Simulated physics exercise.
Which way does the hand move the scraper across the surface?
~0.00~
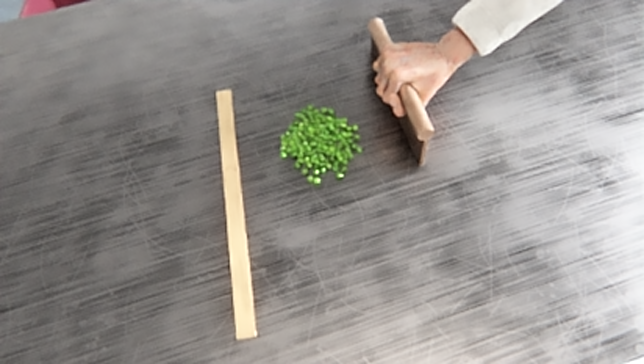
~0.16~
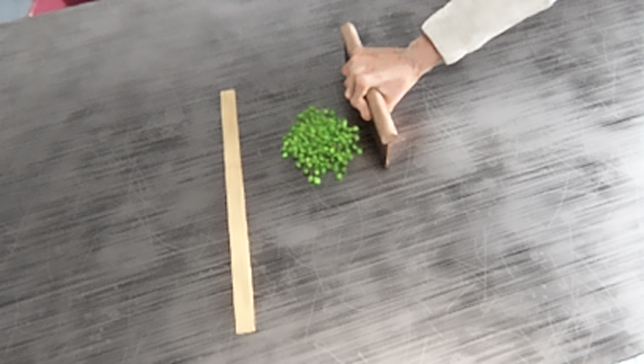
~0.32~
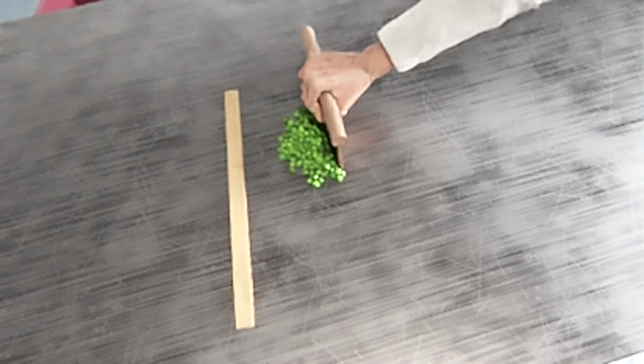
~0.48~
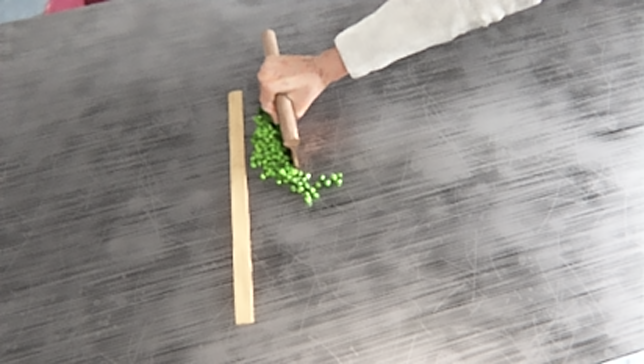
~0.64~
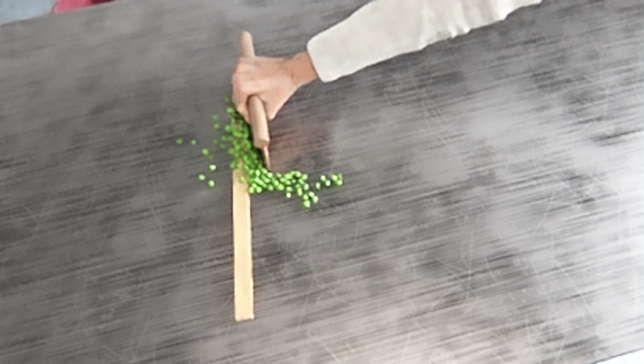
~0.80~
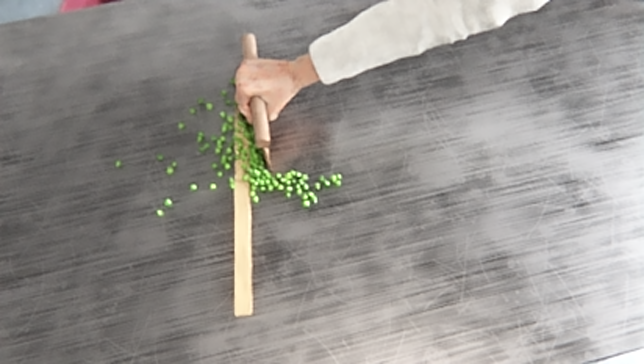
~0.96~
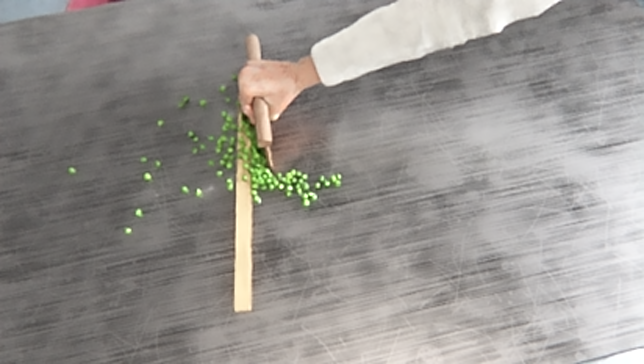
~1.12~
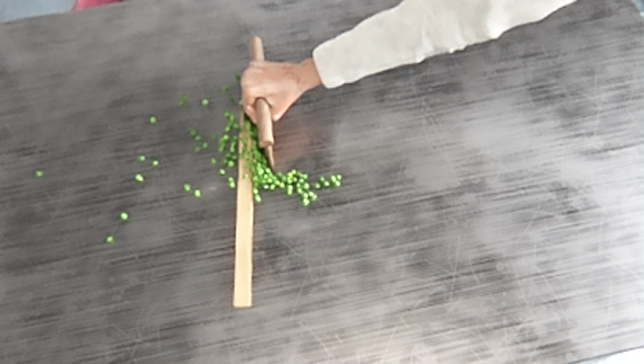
The hand moves the scraper to the left, into the green peas and up to the pale strip, where it stops.
